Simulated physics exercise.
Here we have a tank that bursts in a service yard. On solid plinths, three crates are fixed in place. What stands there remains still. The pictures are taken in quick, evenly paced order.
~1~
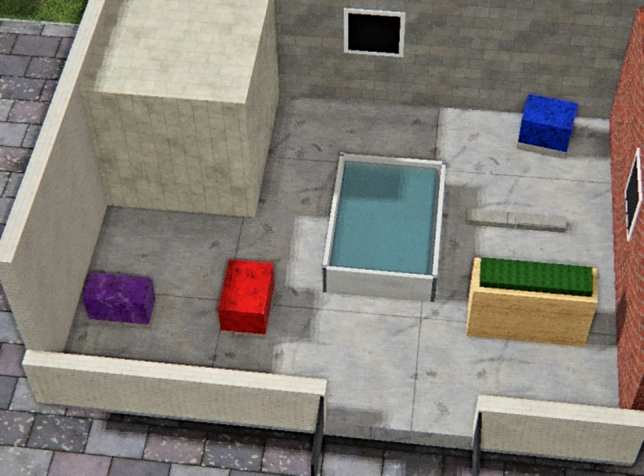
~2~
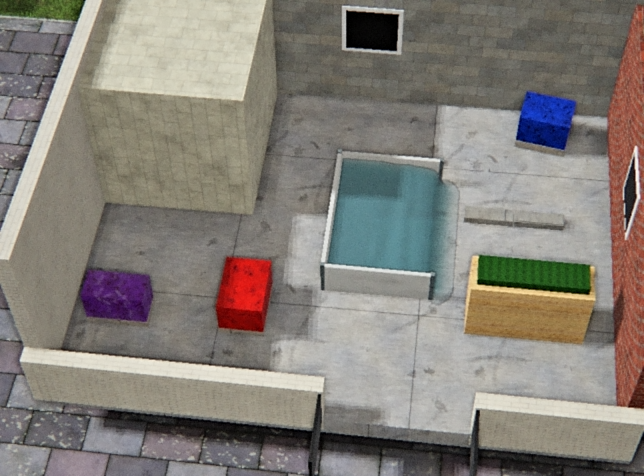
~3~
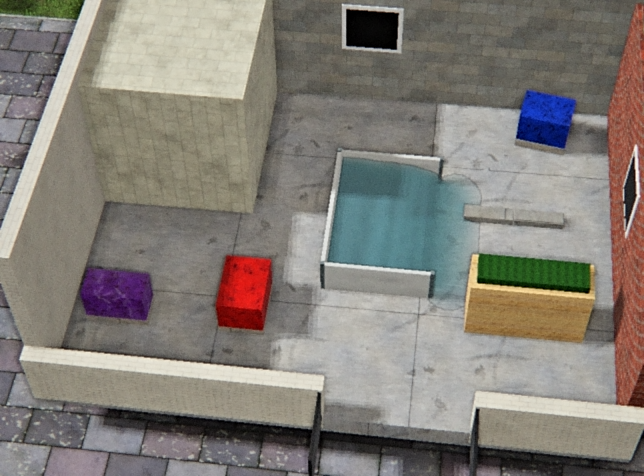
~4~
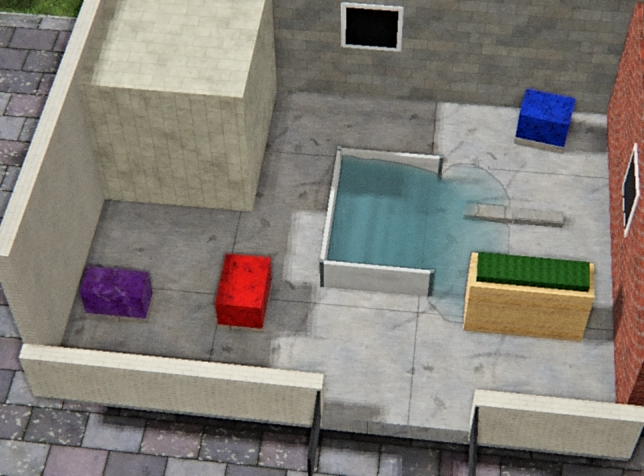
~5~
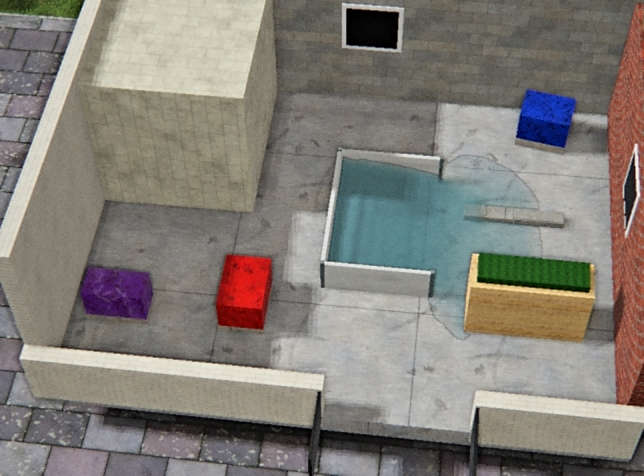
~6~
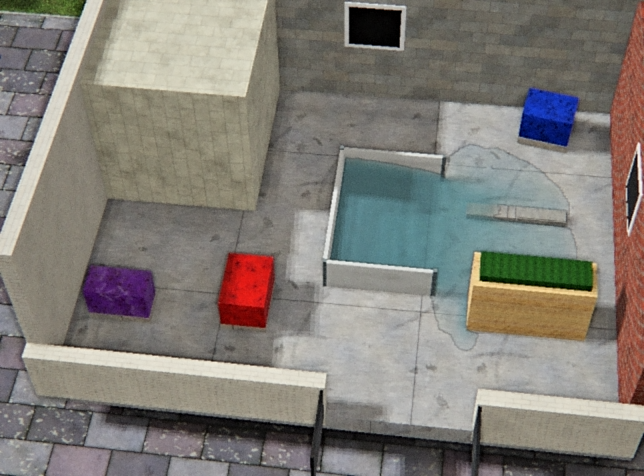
A tank of water in a walled yard lost its right side, and the water poured out across the paving, spreading around a low slab and the wooden planter while the coloured blocks stayed put.
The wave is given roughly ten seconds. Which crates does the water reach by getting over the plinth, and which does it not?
The purple crate is spared; the red crate is spared; the blue crate is hit.
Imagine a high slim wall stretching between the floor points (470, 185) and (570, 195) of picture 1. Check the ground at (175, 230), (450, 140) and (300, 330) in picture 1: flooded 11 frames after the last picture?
One by one: Spared, soaked, spared.
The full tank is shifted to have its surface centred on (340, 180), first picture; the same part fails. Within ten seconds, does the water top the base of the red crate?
Result - red crate stays clear.
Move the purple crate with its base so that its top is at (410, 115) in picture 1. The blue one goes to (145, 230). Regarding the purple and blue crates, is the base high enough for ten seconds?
The purple crate is flooded, and the blue crate is untouched.
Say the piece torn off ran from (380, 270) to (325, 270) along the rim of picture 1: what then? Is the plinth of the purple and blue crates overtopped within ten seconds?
Then: Purple crate gets wet; blue crate remains dry.
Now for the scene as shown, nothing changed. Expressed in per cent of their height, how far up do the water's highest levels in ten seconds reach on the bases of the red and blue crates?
Around 80 in a hundred for the first and 140 in a hundred for the second.
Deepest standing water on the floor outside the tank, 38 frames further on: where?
Close to (280, 112), I'd say.
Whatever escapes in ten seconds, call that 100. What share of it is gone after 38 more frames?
Roughly 45 percent.
A moment on, water covers 25 % of the floor; the purple crate not reached, the red crate not reached, the blue crate water round its plinth.
Next, water covers 30 % of the floor; the purple crate not reached, the red crate not reached, the blue crate water round its plinth.
Then, water covers 40 % of the floor; the purple crate not reached, the red crate not reached, the blue crate water round its plinth.
Later, water covers 70 % of the floor; the purple crate not reached, the red crate water round its plinth, the blue crate water round its plinth.
In the end, water covers 85 % of the floor; the purple crate stayed above the water, the red crate stayed above the water, the blue crate was topped.
